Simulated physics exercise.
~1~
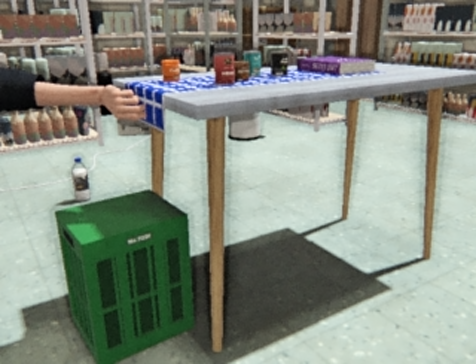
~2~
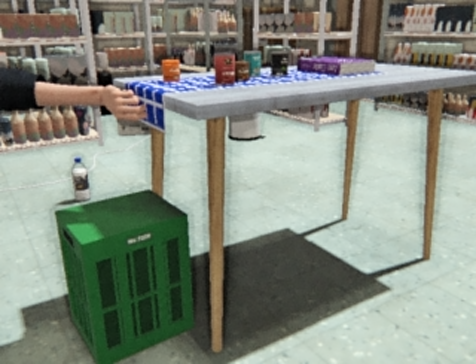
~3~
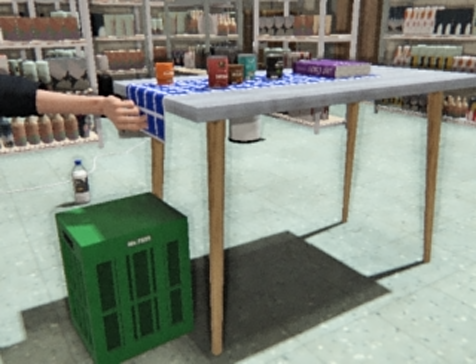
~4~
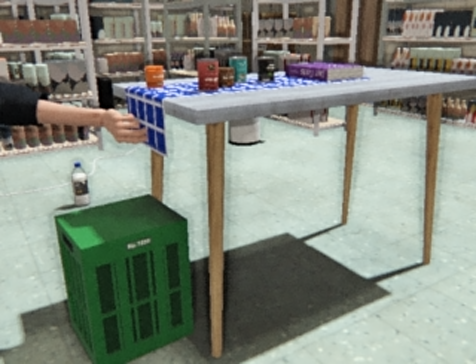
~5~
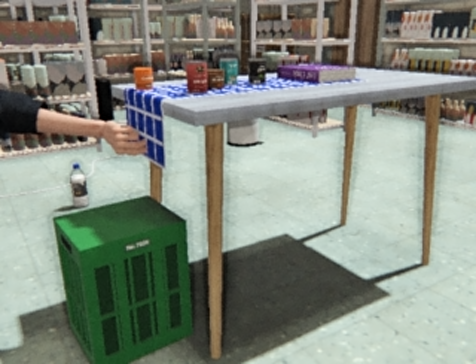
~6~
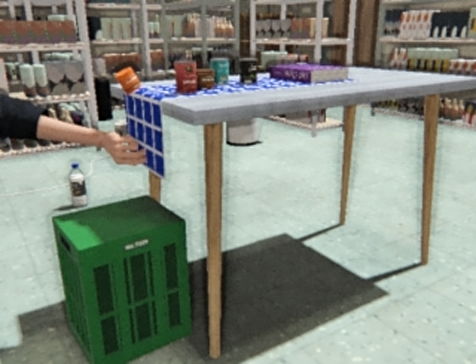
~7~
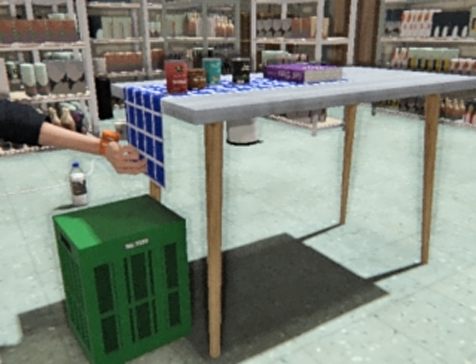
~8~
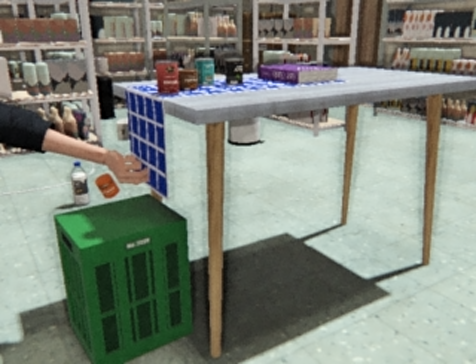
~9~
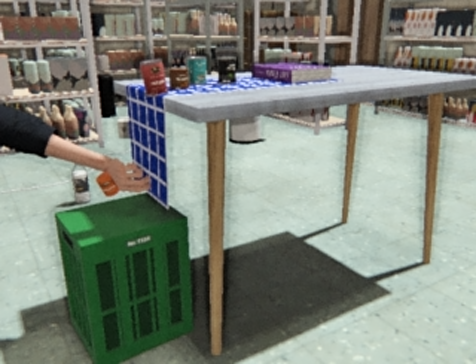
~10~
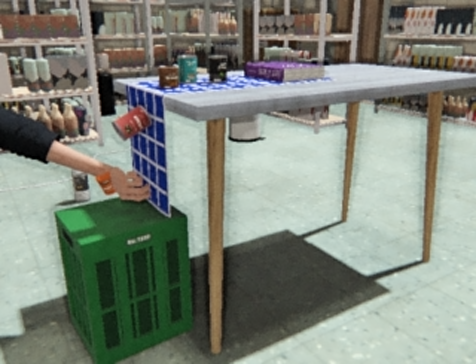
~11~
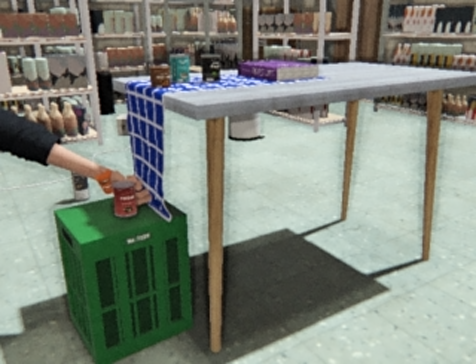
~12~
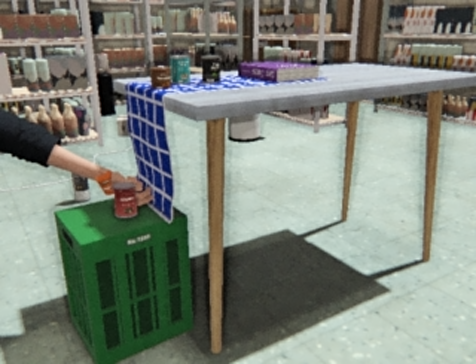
Blue checked table runner sliding off a table as a hand pulls it down, an orange pot and red can dropping onto a green crate.
